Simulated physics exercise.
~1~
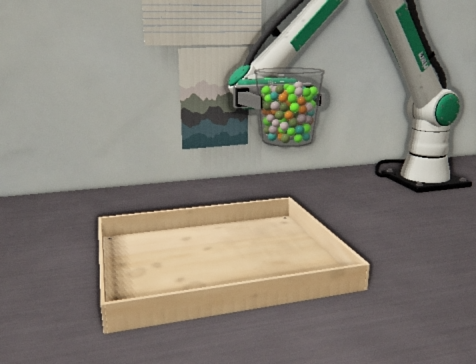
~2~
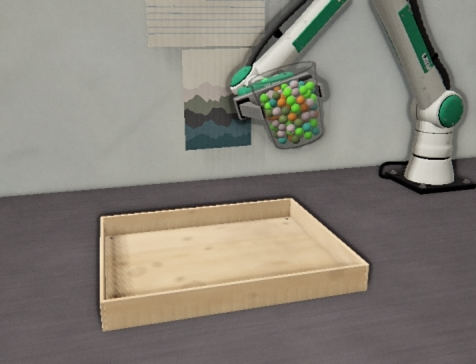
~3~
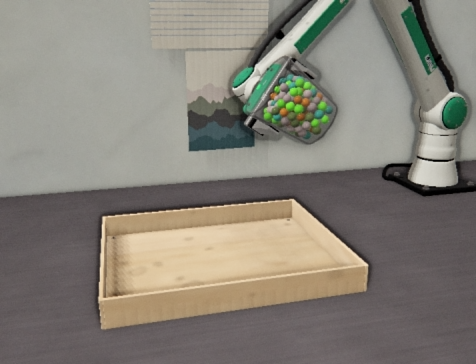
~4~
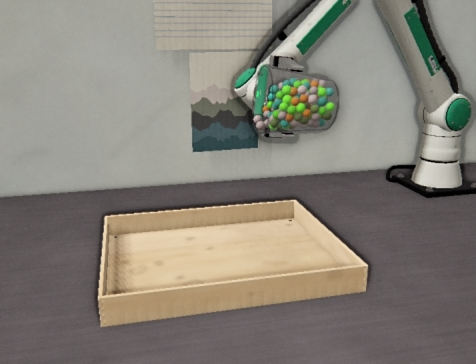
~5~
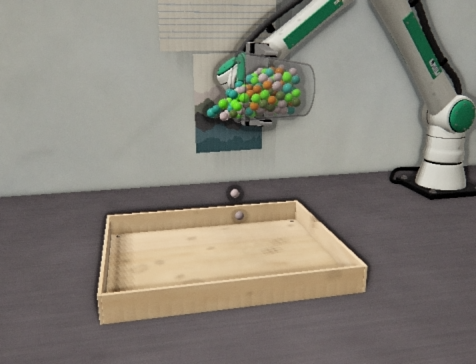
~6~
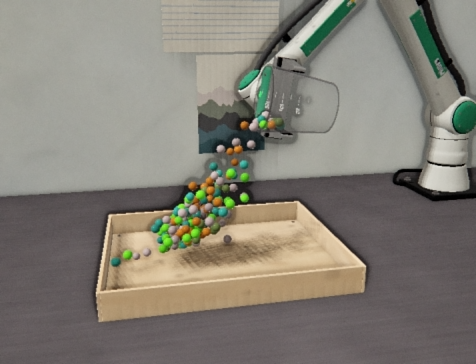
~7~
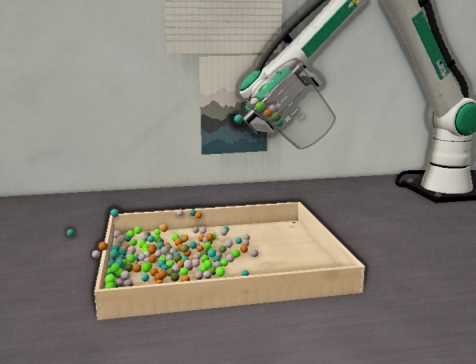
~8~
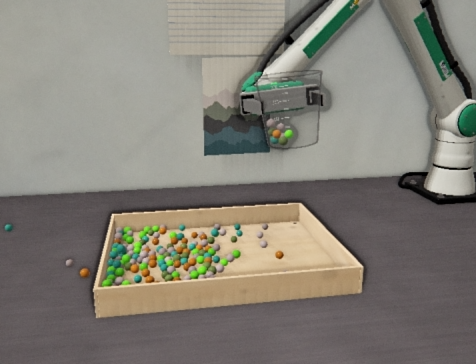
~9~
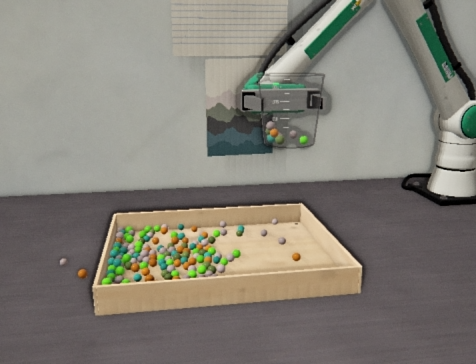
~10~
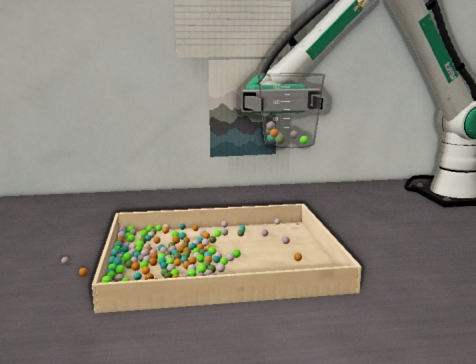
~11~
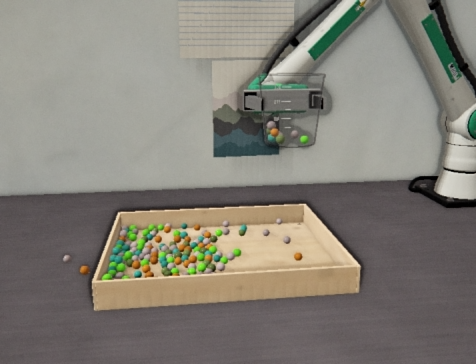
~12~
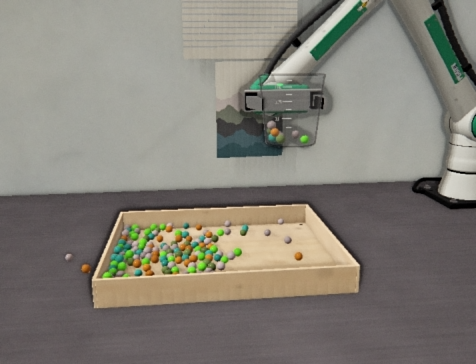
A robot arm tips a clear beaker, pouring most colourful balls into a wooden tray.
